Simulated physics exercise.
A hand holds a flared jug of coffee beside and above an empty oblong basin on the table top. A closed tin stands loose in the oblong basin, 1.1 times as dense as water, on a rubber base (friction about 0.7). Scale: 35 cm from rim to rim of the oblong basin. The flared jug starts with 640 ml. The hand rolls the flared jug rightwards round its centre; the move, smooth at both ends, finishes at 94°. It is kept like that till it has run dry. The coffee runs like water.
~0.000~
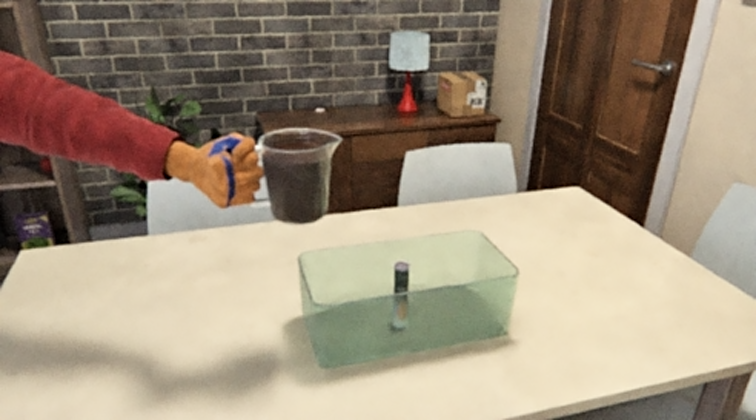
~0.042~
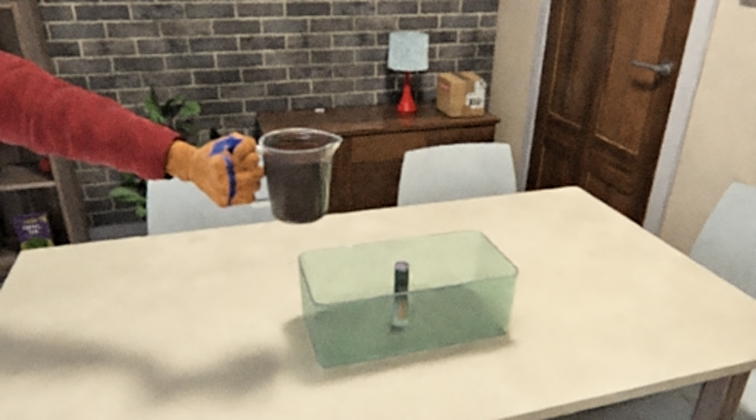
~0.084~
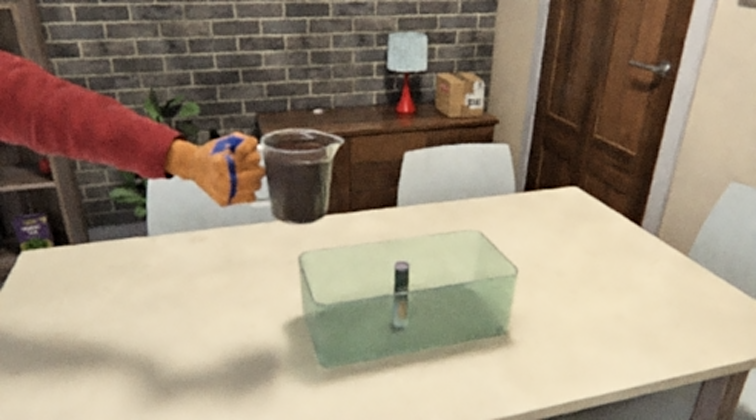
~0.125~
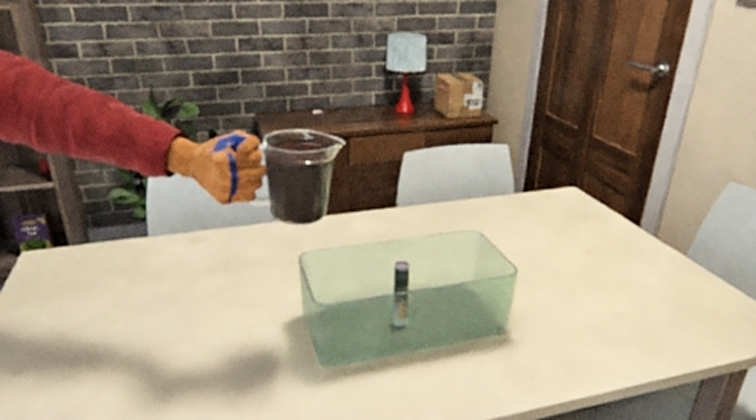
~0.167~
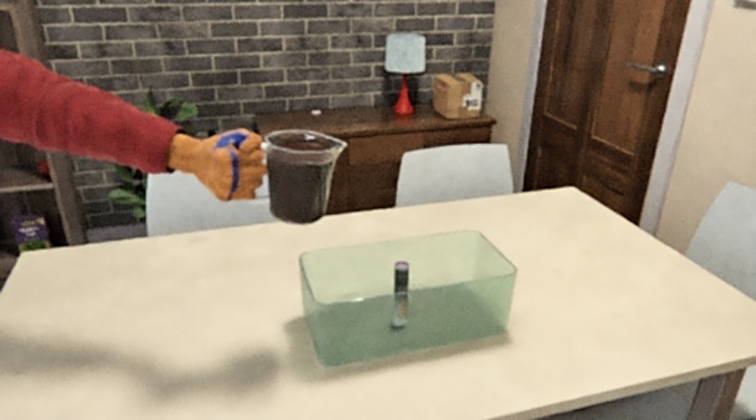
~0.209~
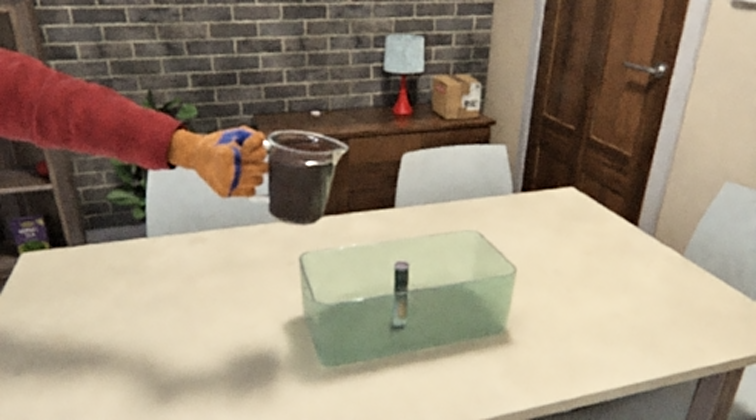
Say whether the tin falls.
The tin goes over.
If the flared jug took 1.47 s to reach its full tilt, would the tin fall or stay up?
Then it falls.
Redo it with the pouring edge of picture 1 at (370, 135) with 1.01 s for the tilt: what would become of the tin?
Then it stays up.
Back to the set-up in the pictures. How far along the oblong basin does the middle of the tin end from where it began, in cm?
About 9.0 cm.
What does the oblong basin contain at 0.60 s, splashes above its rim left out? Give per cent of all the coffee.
Near 2 in a hundred.
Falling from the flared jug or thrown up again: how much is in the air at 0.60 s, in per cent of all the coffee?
About 16 per cent.
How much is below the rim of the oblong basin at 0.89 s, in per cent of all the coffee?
Some 38 per cent.
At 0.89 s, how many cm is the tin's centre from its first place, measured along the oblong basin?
Some 5 cm.
By 0.60 s the tilt is 61° and 83 per cent is still to pour; the tin stands where it began.
By 0.89 s the tilt is 91° and 37 per cent is still to pour; the tin leans 44°.
By 1.18 s the tilt is 94° and 7 per cent is still to pour; the tin lies on its side.
By 1.51 s the tilt is 94° and 1 per cent is still to pour; the tin lies on its side.
At rest the tin lies on its side.
